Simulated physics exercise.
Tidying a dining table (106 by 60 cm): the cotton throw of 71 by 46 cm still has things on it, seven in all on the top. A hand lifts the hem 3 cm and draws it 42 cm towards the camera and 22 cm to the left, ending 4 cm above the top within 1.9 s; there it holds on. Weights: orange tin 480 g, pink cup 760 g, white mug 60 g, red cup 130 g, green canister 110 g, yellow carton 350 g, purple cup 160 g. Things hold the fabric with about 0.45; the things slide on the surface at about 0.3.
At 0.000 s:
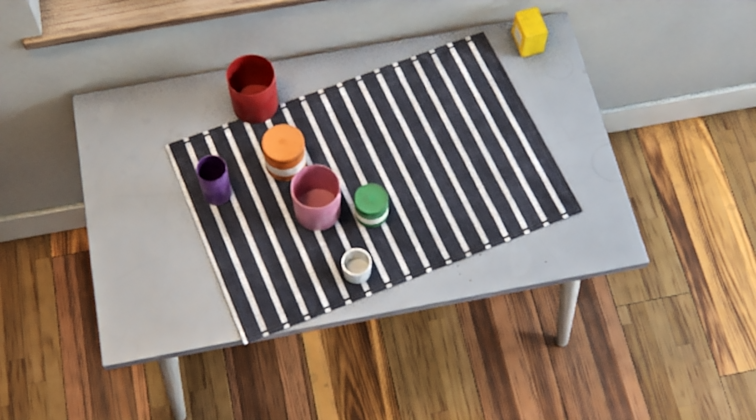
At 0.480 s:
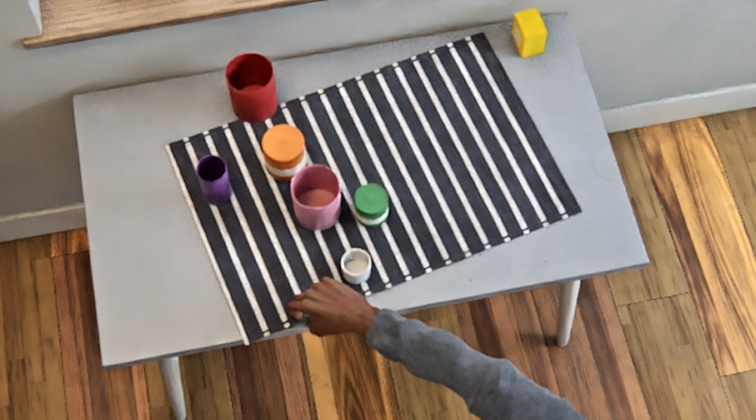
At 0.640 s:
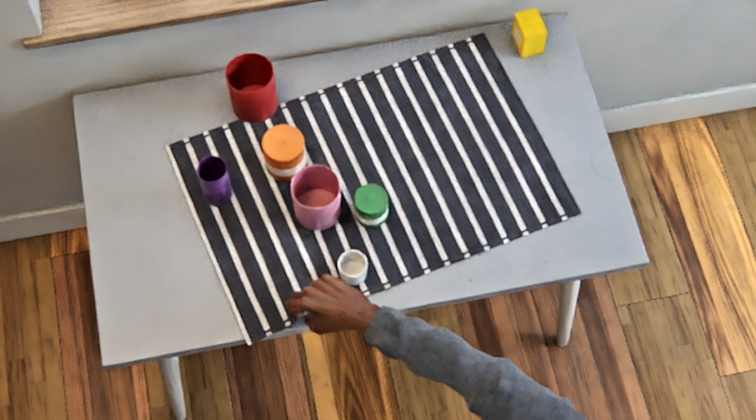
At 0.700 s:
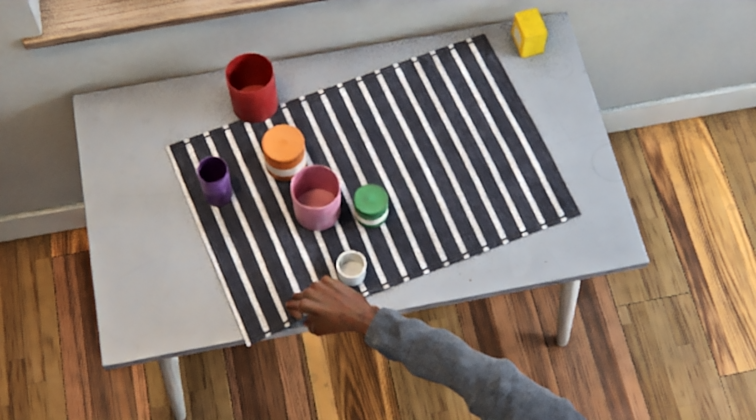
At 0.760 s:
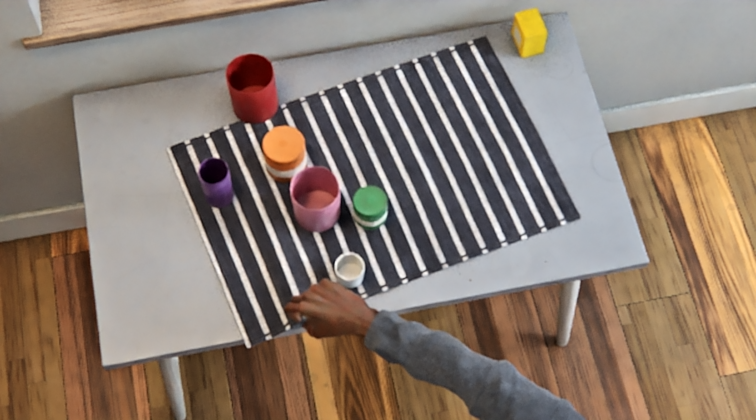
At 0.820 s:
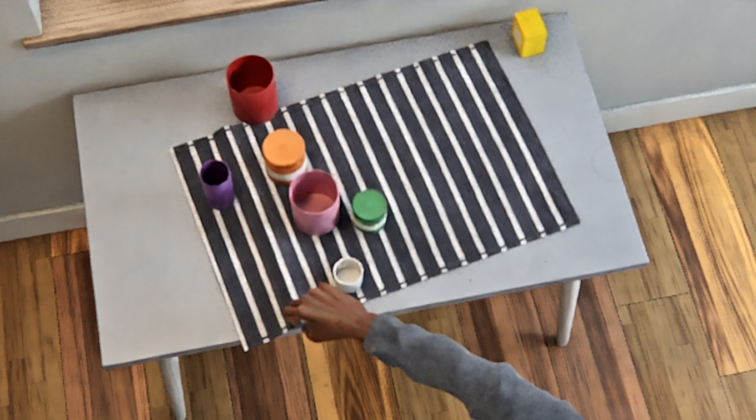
A hand gripping the near edge of a striped cloth and drawing it slightly towards the camera, cups and tins shifting a little.
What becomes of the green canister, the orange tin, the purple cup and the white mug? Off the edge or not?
Result: Green canister falls off, orange tin goes over the edge, purple cup goes over the edge, white mug drops off.
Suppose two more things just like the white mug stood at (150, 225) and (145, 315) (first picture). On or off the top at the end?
In that order: Stays up, stays on.
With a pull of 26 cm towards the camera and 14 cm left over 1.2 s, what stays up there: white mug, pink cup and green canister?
In that case: White mug falls off, pink cup drops off, green canister goes over.
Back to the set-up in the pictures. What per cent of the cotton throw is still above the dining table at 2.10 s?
About 0 per cent.
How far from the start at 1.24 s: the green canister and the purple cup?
Green canister 15 cm, purple cup 10 cm.
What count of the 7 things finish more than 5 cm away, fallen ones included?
5 of them.
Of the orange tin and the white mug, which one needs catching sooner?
The white one.
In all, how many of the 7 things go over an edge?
5 of them.
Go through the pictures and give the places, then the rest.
The first frame shows green canister (371, 198); orange tin (283, 142); purple cup (211, 168); white mug (357, 262); cotton throw corners (245, 344) (165, 146) (483, 32) (582, 211).
The second frame shows cotton throw corners (166, 146) (483, 32); grip (303, 318).
The third frame shows white mug (353, 263); cotton throw corners (166, 147) (484, 33); grip (303, 316).
The fourth frame shows cotton throw corners (166, 147) (484, 34); grip (302, 317).
The fifth frame shows white mug (350, 266); cotton throw corners (167, 149) (485, 36); grip (301, 320).
The sixth frame shows green canister (369, 204); orange tin (283, 147); purple cup (215, 173); white mug (348, 271); cotton throw corners (170, 149) (487, 40) (580, 223); grip (300, 324).
At 1.2 s, 85 % of the cotton throw is still over the top; white mug 14 cm off its start, green canister 13 cm off its start, orange tin 13 cm off its start.
At 1.7 s, 45 % of the cotton throw is still over the top; green canister over the edge, orange tin 31 cm off its start, white mug over the edge.
At 2.1 s, 0 % of the cotton throw is still over the top; orange tin over the edge, green canister over the edge, white mug over the edge.
At 2.5 s, 0 % of the cotton throw is still over the top; orange tin over the edge, green canister over the edge, white mug over the edge.
At 4.1 s, 0 % of the cotton throw is still over the top; orange tin over the edge, green canister over the edge, white mug over the edge, purple cup over the edge.
